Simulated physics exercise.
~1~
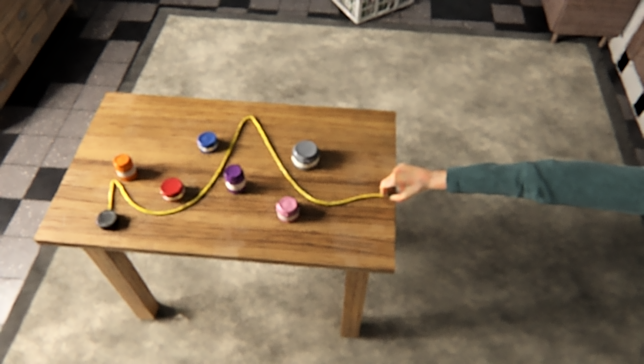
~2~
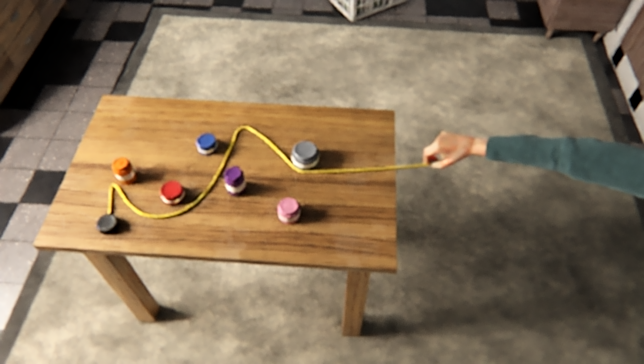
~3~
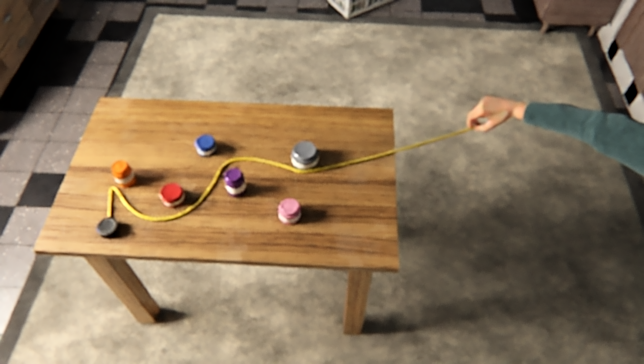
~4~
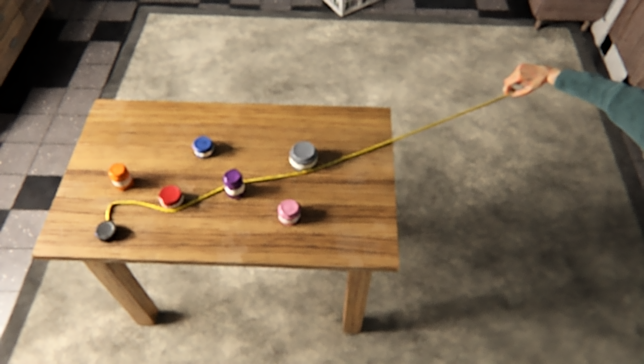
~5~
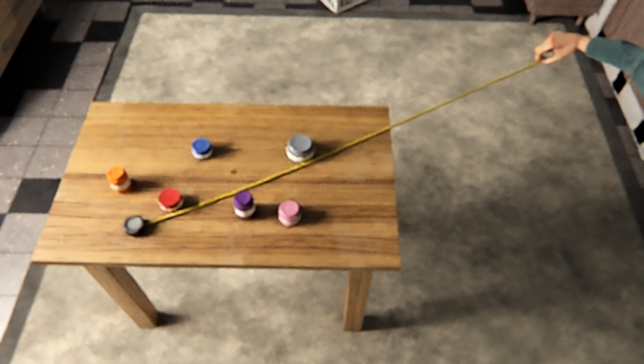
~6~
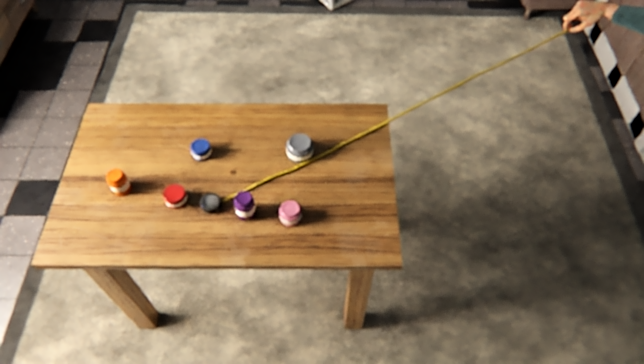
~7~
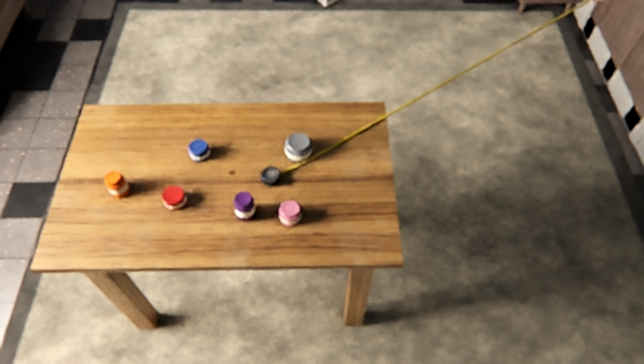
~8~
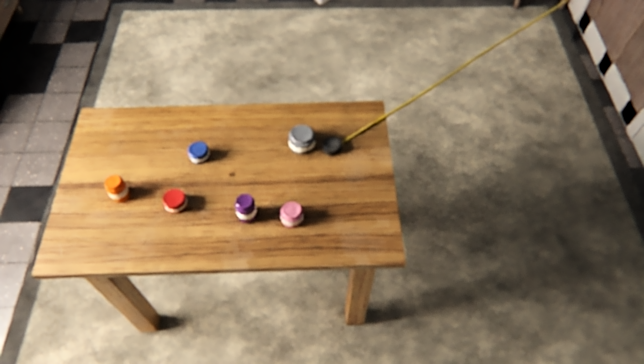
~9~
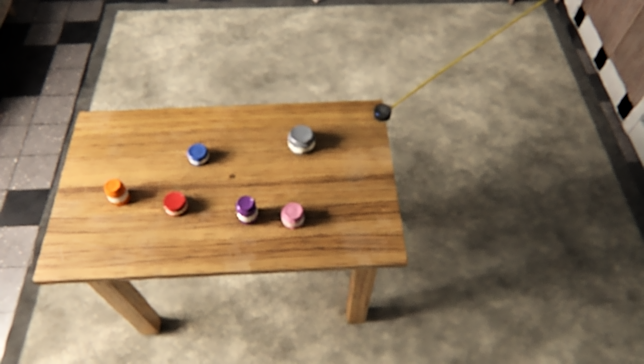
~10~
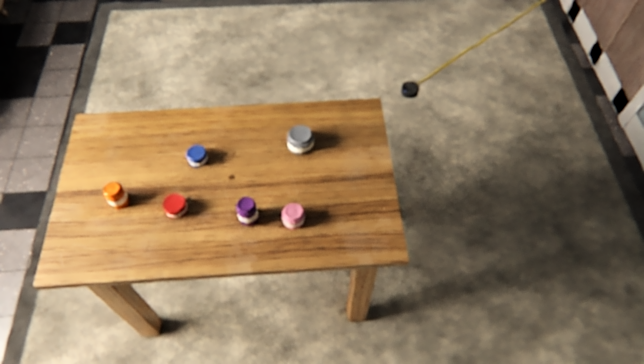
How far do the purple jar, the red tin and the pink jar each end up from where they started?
The purple jar is shifted a fair way toward the front of the table. The red tin moves only slightly, and the pink jar hardly moves at all.
